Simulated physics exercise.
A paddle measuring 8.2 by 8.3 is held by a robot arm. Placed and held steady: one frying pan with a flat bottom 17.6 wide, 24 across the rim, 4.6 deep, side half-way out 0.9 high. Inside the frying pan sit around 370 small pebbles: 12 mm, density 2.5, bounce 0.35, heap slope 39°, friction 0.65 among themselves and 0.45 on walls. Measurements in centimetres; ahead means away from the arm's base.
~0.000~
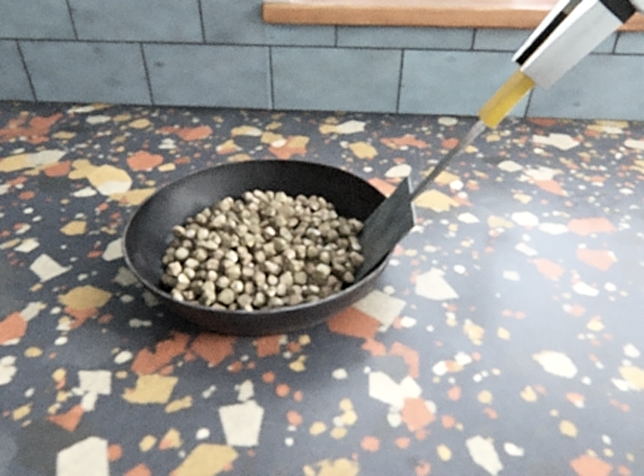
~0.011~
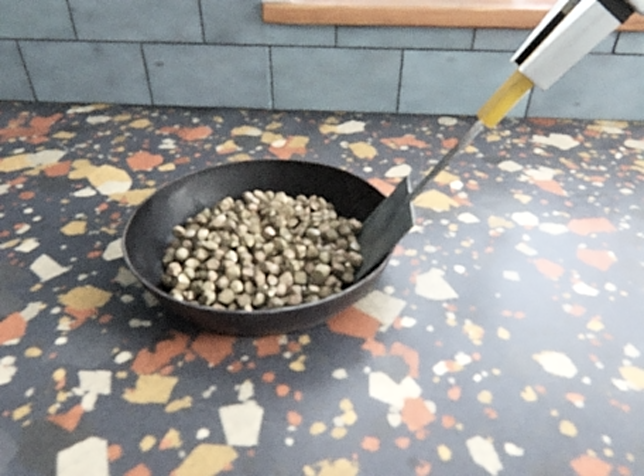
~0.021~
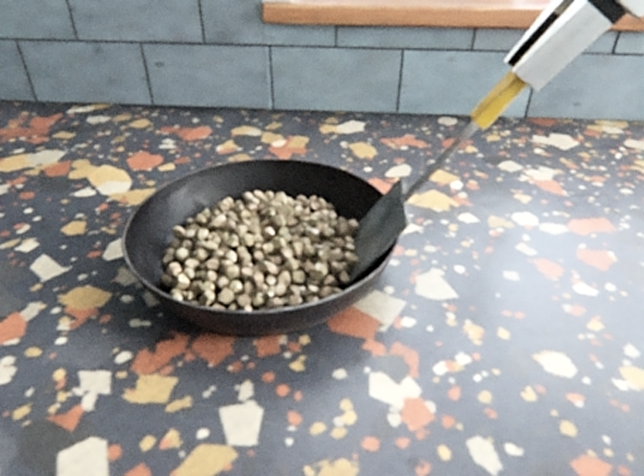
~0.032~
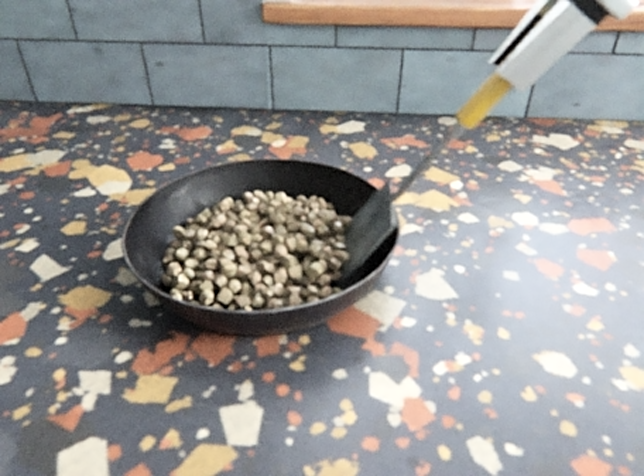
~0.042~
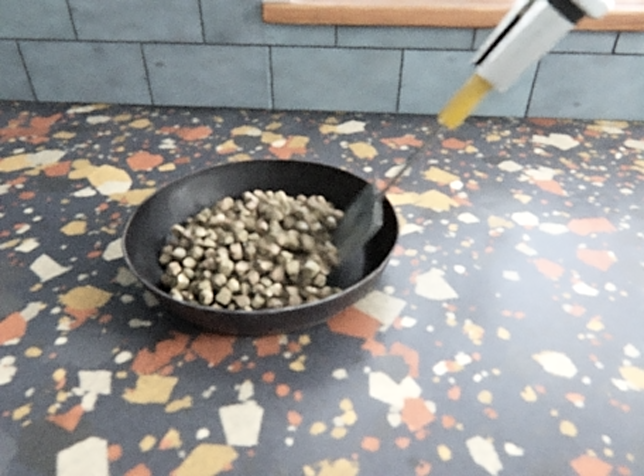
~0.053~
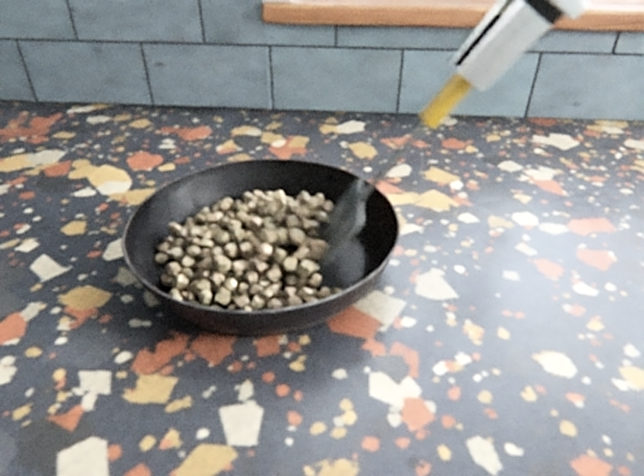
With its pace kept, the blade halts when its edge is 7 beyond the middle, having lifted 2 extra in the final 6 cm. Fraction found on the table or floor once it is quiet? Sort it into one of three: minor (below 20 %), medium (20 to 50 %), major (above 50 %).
Medium, 20 to 50 %.
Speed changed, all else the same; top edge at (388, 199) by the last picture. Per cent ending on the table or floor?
That share would be some 10 percent.
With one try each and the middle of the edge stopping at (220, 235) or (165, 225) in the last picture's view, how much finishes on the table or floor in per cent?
About 15 and 40 per cent.
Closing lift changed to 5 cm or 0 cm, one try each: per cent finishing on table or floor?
I'd say close to 25 percent for the first and close to 20 percent for the second.
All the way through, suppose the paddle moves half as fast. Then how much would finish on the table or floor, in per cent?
Some 10 in a hundred.
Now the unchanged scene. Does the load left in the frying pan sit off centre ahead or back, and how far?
The balance point lies close to 4.0 cm ahead.
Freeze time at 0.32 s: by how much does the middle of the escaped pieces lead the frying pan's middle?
The distance is around 20 cm.
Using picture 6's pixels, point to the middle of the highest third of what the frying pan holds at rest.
At about (177, 230).
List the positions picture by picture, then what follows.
Paddle top edge at (412, 198), sloping 56°; upper third of the load around (268, 236), from x 165 to 360, top at y 195; 369 in the frying pan, in the first picture.
Paddle top edge at (411, 198), sloping 56°; upper third of the load around (268, 236), from x 165 to 355, top at y 195, in the second picture.
Paddle top edge at (405, 198), sloping 56°; upper third of the load around (269, 237), from x 165 to 355, top at y 195, in the third picture.
Paddle top edge at (393, 199), sloping 56°; upper third of the load around (273, 240), from x 165 to 350, top at y 195, in the fourth picture.
Paddle top edge at (378, 199), sloping 56°; upper third of the load around (273, 237), from x 165 to 350, top at y 195, in the fifth picture.
Paddle top edge at (361, 198), sloping 56°; upper third of the load around (270, 236), from x 160 to 350, top at y 195; 369 in the frying pan, in the sixth picture.
After 0.08 s, sloping 56°, highest piece 6 above the table; 369 in the frying pan.
After 0.10 s, sloping 56°, highest piece 7 above the table; 369 in the frying pan.
After 0.32 s, sloping 56°, highest piece 15 above the table; 268 in the frying pan, 59 on the table or floor, 42 on the blade or in flight.
After 1.37 s, sloping 56°, highest piece 5 above the table; 268 in the frying pan, 101 on the table or floor.
At rest, 268 in the frying pan, 101 on the table or floor. That is 27 % on the table or floor.
